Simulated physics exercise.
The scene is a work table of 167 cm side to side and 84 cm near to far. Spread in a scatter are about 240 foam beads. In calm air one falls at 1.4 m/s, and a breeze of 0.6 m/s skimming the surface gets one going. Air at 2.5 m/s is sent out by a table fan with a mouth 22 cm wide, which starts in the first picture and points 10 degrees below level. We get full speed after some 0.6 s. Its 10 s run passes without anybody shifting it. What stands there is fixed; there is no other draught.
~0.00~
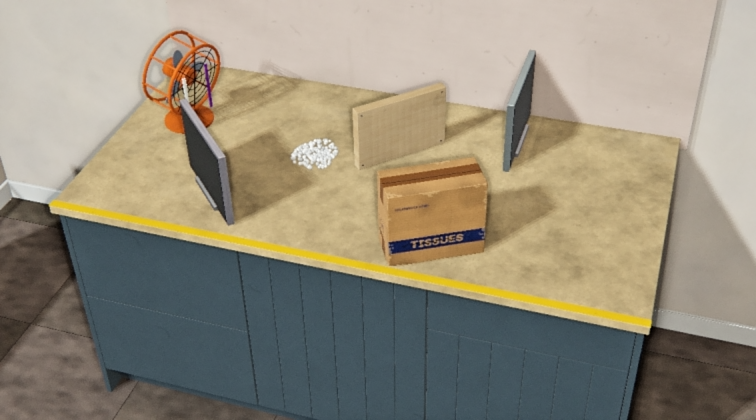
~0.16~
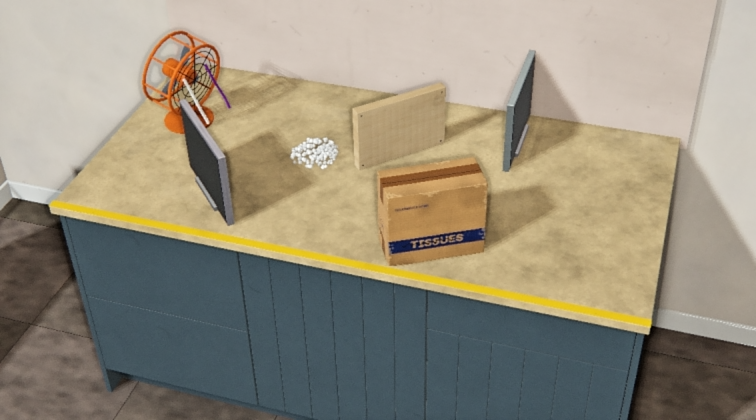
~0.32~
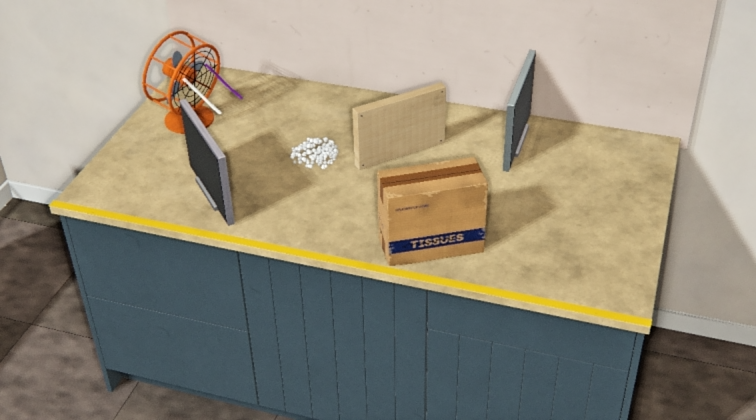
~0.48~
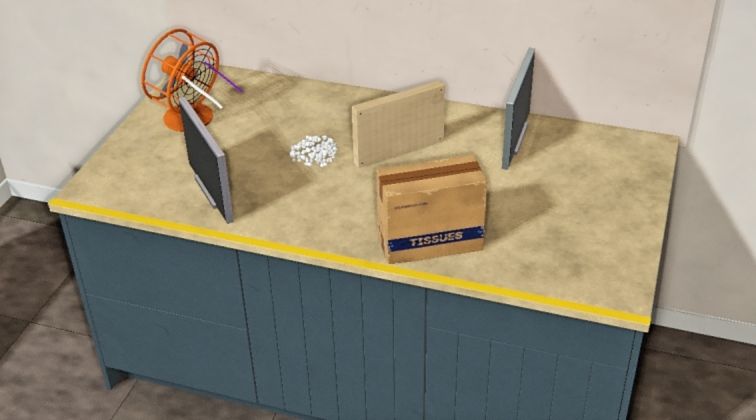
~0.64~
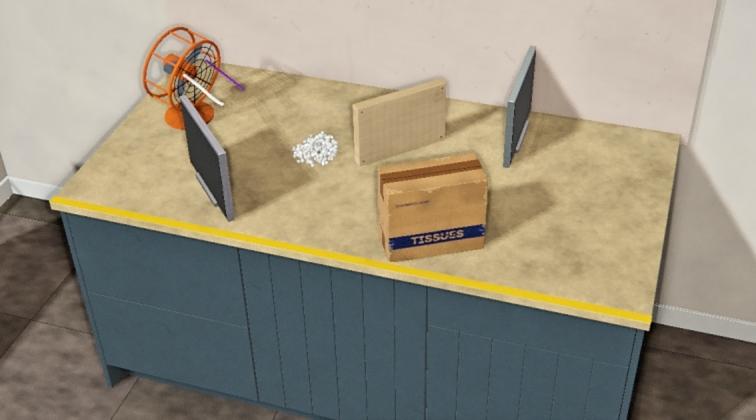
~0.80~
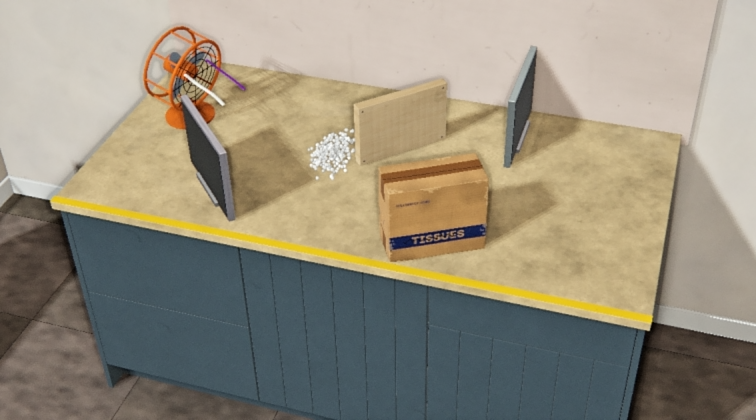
Work table with an orange fan whose ribbons lift and stream outward before a scatter of white foam beads starts shifting right.
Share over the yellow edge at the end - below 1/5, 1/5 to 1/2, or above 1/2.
The share that ends past that edge will be below one fifth.
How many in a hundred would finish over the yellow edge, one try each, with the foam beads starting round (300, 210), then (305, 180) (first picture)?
It goes 100 % first, then 90 %.
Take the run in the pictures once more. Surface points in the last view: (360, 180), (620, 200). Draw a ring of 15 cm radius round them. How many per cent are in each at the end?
1 %, 10 %.
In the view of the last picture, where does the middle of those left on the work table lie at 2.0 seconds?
Their middle would be near (505, 160) in the last picture.
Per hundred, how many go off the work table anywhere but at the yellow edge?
It comes out at some 50 %.
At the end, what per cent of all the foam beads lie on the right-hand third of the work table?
Share at the end: Close to 40 %.
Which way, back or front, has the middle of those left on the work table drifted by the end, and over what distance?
It shifted toward the rear by roughly 15 cm.
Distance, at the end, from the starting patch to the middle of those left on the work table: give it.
About 75 cm.
After 2.0 s, 92 % are on the move or not yet settled, 5 % are over the yellow edge; the middle of those still in play is near (505, 160).
After 3.2 s, 63 % are on the move or not yet settled, 5 % are over the yellow edge; the middle of those still in play is near (516, 131).
After 5.5 s, 43 % are on the move or not yet settled, 5 % are over the yellow edge; the middle of those still in play is near (544, 165).
After 10.0 s, at the end, 5 % are over the yellow edge; the middle of those still in play is near (572, 166).
